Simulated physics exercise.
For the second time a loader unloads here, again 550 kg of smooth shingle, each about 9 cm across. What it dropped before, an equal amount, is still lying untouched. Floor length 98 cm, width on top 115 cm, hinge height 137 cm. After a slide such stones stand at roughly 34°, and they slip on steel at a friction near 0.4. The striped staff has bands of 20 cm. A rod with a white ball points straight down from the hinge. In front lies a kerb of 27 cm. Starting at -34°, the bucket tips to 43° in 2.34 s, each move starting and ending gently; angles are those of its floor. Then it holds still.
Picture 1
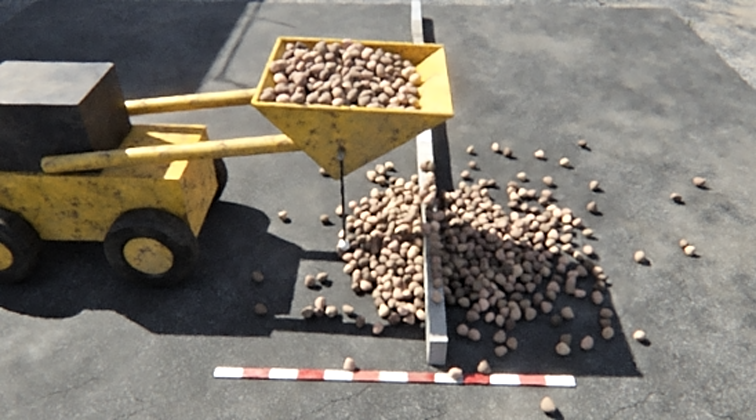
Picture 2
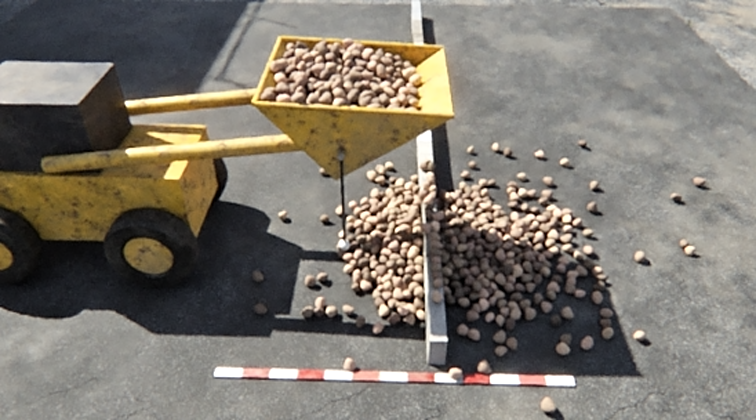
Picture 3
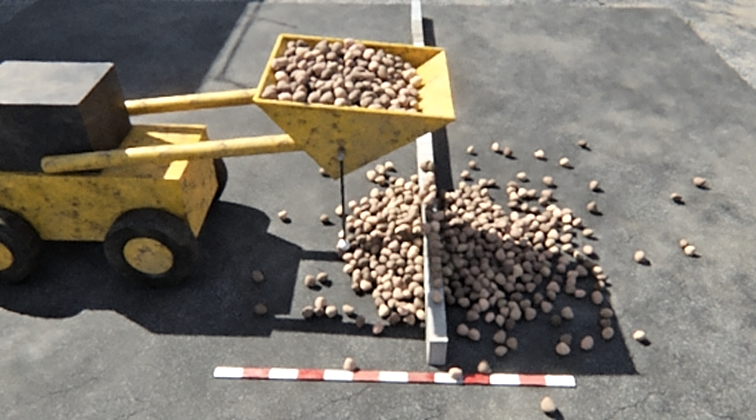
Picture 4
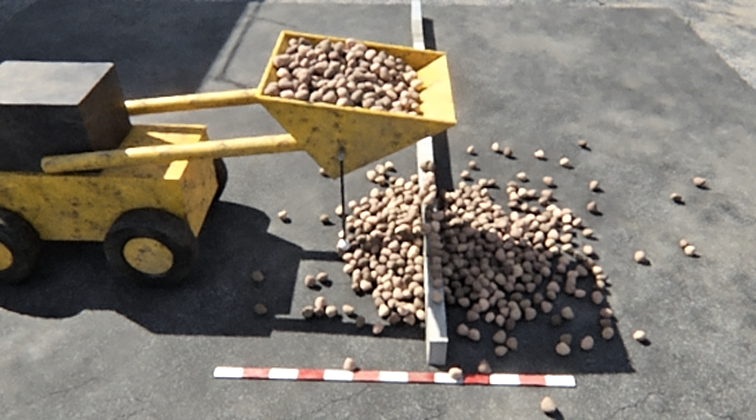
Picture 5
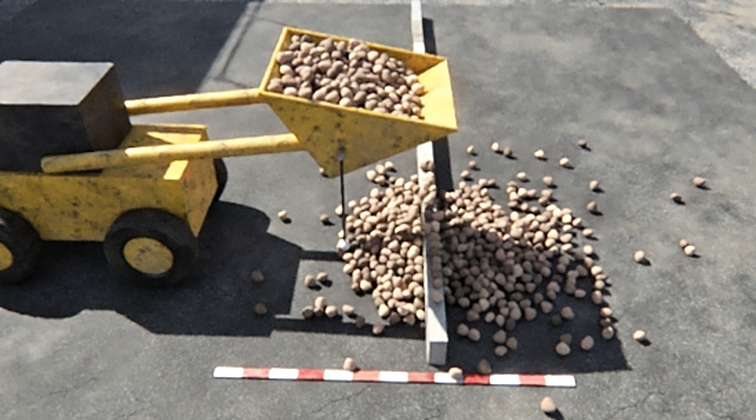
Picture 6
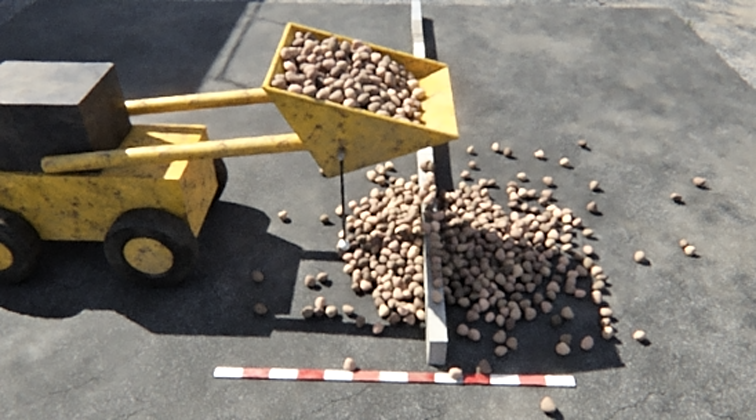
A yellow toy-like loader with a dark block on its back stands at the left of a sunlit grey tarmac yard, seen from above and to the side. Its raised bucket is heaped with brown rounded stones above a pale kerb, with more stones piled on both sides and a red-and-white staff in front. The bucket slowly tilts forward, its right lip lowering slightly, while the loader, pile and camera stay still.
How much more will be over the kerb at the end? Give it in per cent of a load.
About 90 per cent.
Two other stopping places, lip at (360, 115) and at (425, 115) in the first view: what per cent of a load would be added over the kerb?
First some 5, then 55 per cent.
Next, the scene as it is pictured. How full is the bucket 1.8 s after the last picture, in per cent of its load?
About 5 per cent.
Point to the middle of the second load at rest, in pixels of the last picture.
Around (481, 231).
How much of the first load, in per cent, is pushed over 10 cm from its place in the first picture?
About 30 per cent.
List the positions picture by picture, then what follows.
The first picture shows lip at (453, 115), floor tilted -34°, highest stones at (326, 54). The earlier load is highest near (430, 201), 32 cm above ground level, 42 % on this side of the kerb, 58 % over the kerb.
The second picture shows lip at (454, 116), floor tilted -33°, highest stones at (324, 55).
In the third picture, the bucket is at -32°, its lip at (455, 119); the top of the load is at (320, 54).
In the fourth picture, the bucket is at -29°, its lip at (456, 124); the top of the load is at (317, 55).
The fifth picture shows lip at (457, 130), floor tilted -26°, highest stones at (314, 50).
The sixth picture shows lip at (458, 137), floor tilted -21°, highest stones at (307, 49).
Then, 1.2 s after the last picture the floor is at 31°; in per cent of one load, 77 in the bucket, 51 on this side of the kerb, 72 over the kerb; the foremost stones are at (643, 206).
Then, 1.8 s after the last picture the floor is at 43°; in per cent of one load, 3 in the bucket, 60 on this side of the kerb, 137 over the kerb; the foremost stones are at (643, 206).
Then, 2.2 s after the last picture the floor is at 43°; in per cent of one load, 0 in the bucket, 52 on this side of the kerb, 148 over the kerb; the foremost stones are at (645, 204).
Then, 5.0 s after the last picture the floor is at 43°; in per cent of one load, 0 in the bucket, 52 on this side of the kerb, 148 over the kerb; the foremost stones are at (658, 219). Net gain over the kerb, 90.
